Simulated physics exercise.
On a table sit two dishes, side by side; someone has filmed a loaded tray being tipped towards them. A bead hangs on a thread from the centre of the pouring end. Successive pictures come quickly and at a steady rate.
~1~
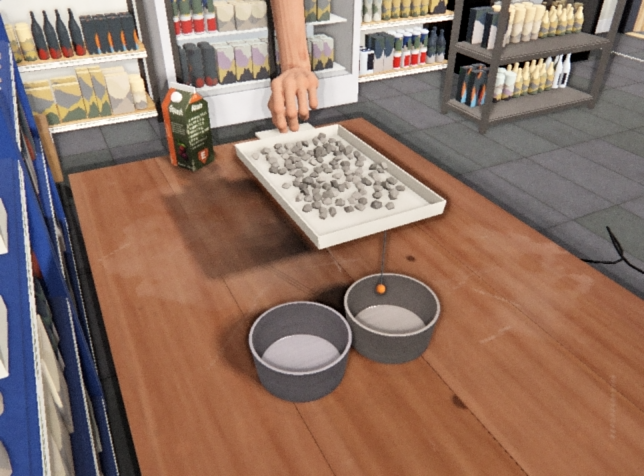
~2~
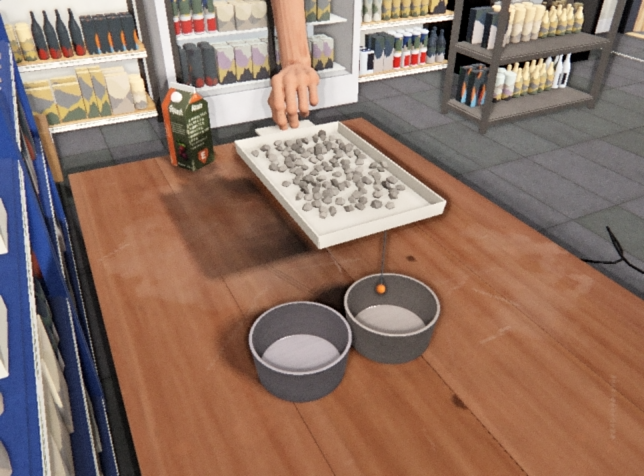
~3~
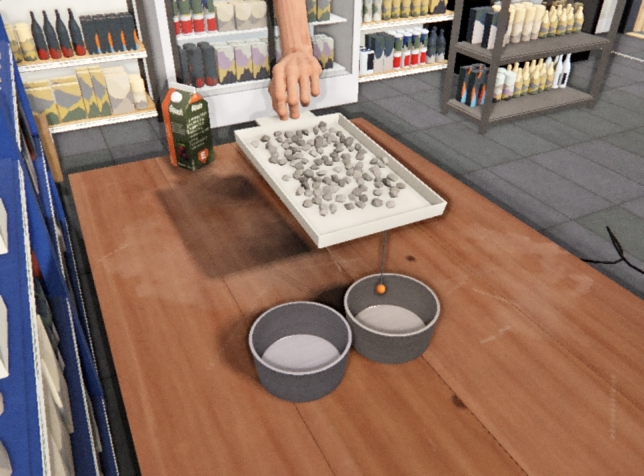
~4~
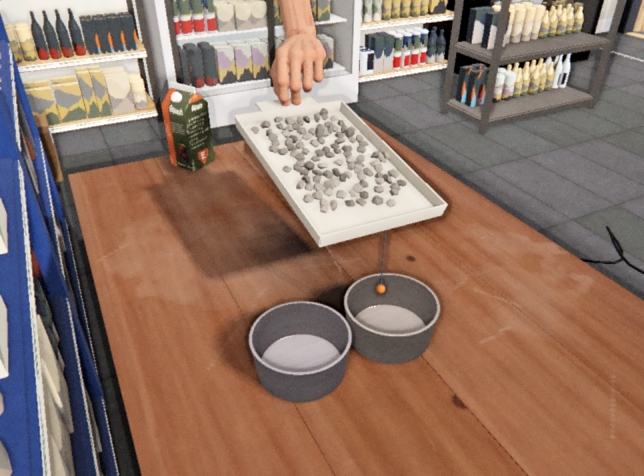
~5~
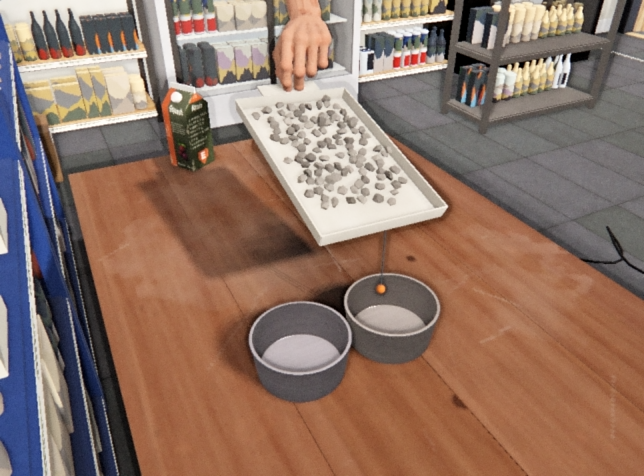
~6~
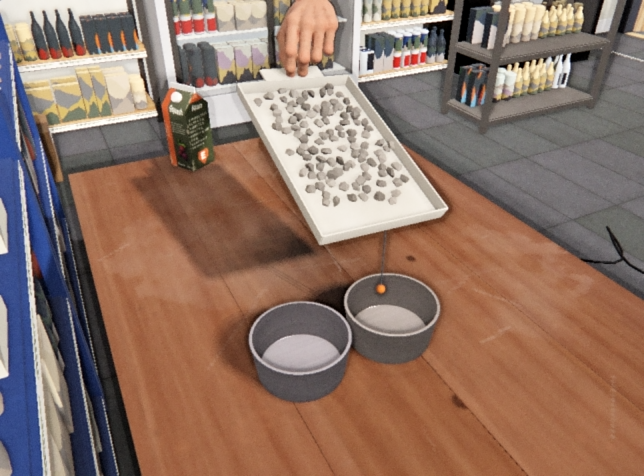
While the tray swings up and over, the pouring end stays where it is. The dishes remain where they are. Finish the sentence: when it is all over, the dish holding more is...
The right one.
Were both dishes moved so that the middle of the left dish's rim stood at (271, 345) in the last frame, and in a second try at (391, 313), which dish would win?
Place 1 - the dish at right; place 2 - the dish at left.
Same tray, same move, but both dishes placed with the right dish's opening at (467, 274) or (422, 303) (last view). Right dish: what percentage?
The first try yields 10% and the second yields 80%.
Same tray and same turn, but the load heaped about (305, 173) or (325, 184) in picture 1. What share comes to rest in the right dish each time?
First case: Around 40 %; second case: Around 50 %.
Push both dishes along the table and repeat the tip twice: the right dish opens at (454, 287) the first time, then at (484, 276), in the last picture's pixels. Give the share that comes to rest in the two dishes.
First case around 80 %, second case around 70 %.
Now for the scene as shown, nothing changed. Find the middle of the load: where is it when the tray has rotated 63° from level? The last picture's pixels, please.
The load is centred around (410, 204).
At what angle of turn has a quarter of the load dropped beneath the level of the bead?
I'd put it at about 80 degrees.
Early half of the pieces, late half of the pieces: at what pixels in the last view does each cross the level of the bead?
(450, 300) first, (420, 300) later.
Soon after the last picture, tray tipped steeply; nearly all on the tray; a small part in the air.
A little later, tray tipped past a quarter turn; about a third on the tray; about a quarter in the right dish; about half outside both; a small part in the air.
Later still, tray tipped past a quarter turn; about half in the right dish; about half outside both.
At rest, tray tipped past a quarter turn; none in the left dish; about half in the right dish; about half outside both.
